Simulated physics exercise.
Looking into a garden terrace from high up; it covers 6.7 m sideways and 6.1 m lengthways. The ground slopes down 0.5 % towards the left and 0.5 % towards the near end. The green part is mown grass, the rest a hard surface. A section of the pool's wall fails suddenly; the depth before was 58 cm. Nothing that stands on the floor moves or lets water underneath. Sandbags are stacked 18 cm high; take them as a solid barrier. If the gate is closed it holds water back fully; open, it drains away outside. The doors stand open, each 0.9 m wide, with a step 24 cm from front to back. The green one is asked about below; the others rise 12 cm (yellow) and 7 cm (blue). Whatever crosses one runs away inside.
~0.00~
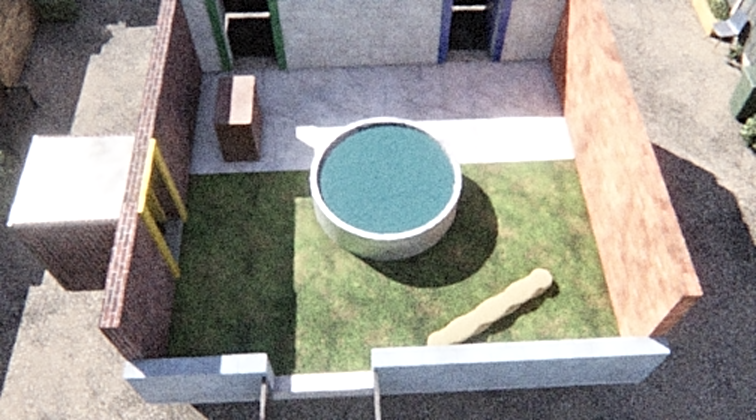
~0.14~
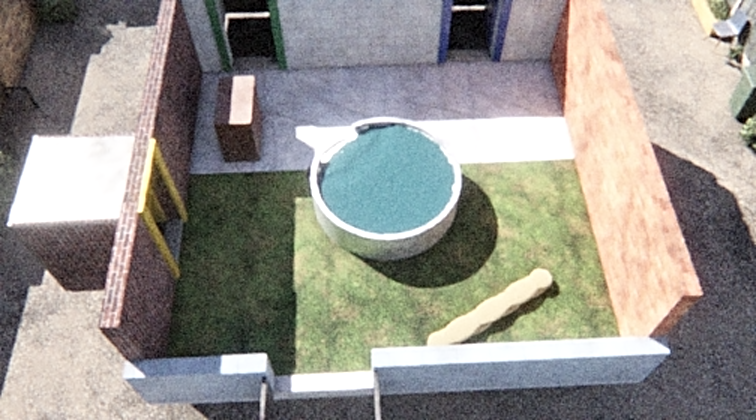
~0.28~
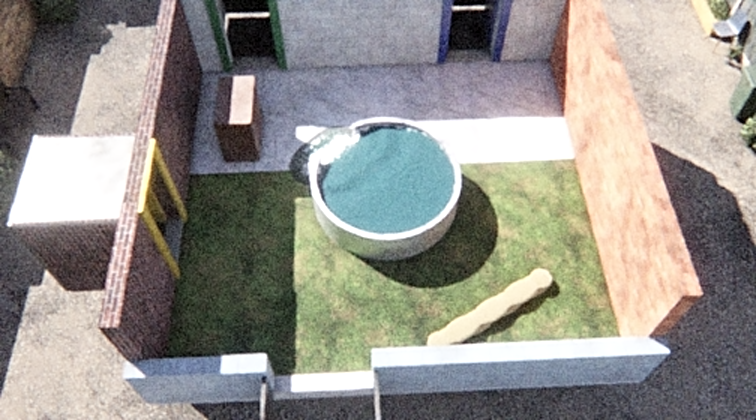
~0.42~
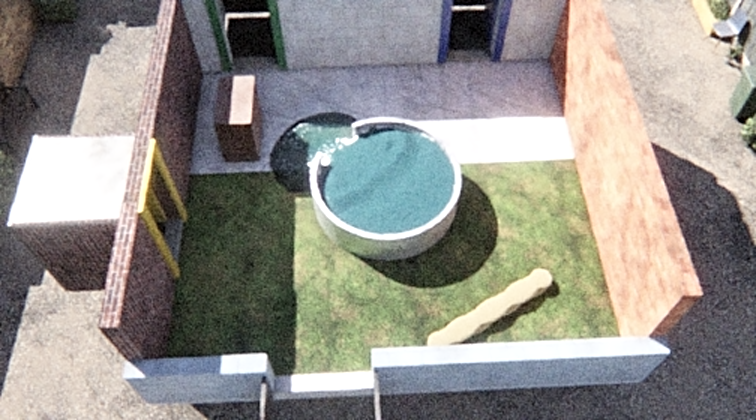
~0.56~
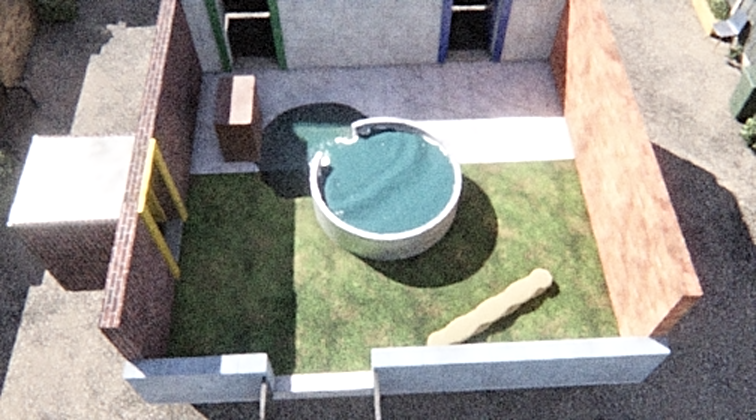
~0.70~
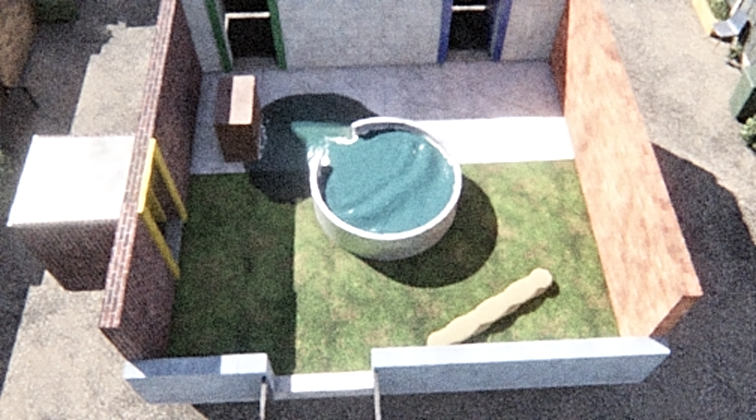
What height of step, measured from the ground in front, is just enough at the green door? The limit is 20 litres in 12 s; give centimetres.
Close to 25 cm is just enough.
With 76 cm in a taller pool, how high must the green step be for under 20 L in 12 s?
Some 35 cm.
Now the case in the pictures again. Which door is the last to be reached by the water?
Last comes the blue one.
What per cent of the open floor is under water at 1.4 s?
About 20 per cent.
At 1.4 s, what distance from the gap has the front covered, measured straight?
About 3.2 m.
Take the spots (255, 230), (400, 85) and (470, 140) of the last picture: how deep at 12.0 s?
Roughly 6, 3 and 4 cm, in turn.
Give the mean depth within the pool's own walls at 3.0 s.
Roughly 33 cm on average.
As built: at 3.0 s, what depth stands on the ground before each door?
In cm: Yellow 5, blue 1, green 22.
After 1.4 s water covers 20 % of the floor, deepest (32 cm) near (265, 141); 20 cm at the green door, 1 litre in over its 9 cm step.
After 3.0 s water covers 30 % of the floor, deepest (26 cm) near (203, 77); 22 cm at the green door, 142 litres in over its 9 cm step.
After 12.0 s water covers 90 % of the floor, deepest (9 cm) near (164, 381); 8 cm at the green door, 302 litres in over its 9 cm step.
At the green door as built, the water arrived by 1.2 s and peaked near 25 cm at 2.0 s.
Run again over the same 12 s with other heights there, 56 litres in over 20 cm, 13 litres over 27 cm. The limit of 20 litres is kept from about 25 cm up.
